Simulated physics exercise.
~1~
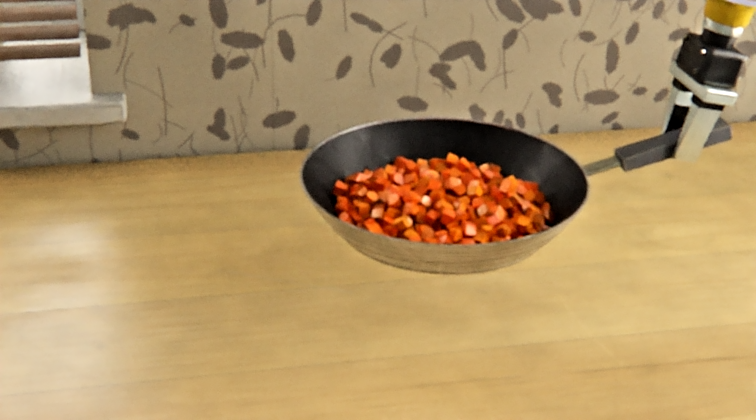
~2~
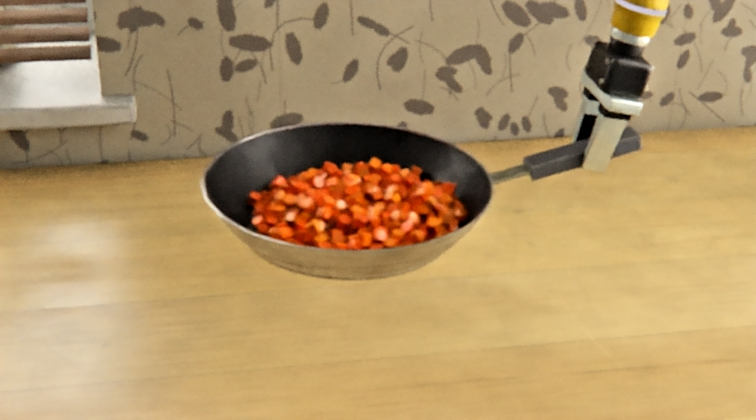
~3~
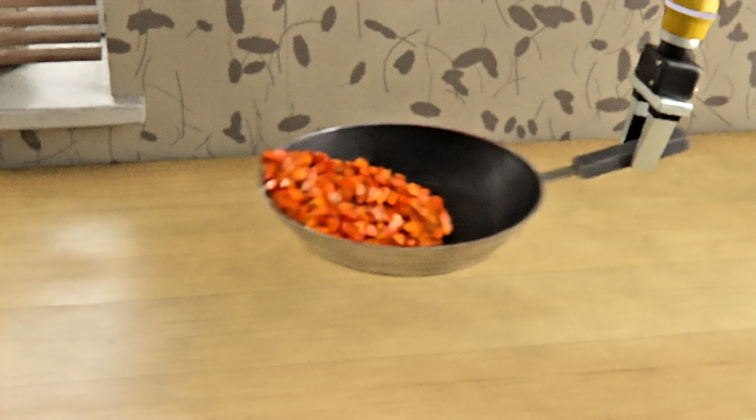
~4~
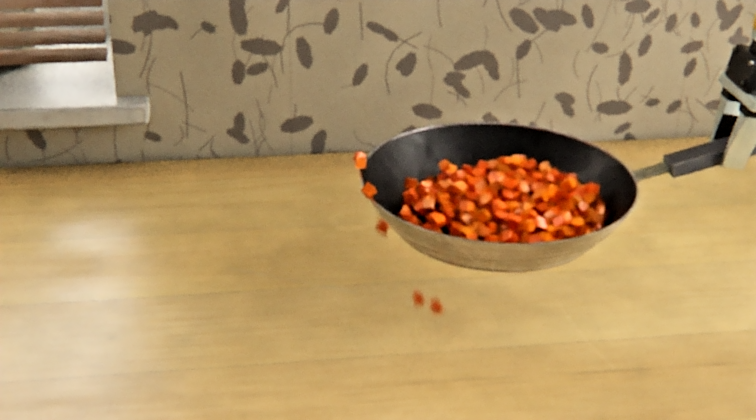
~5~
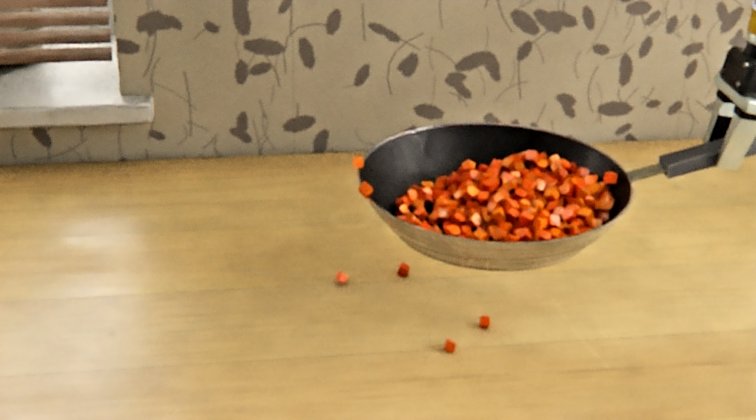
We see a gripper holding a dark frying pan of small orange-red vegetable dice above a wooden surface. The pan moves left, then back right, the dice piling against its left side before sliding back, and a few spill over the rim onto the surface while most stay inside.
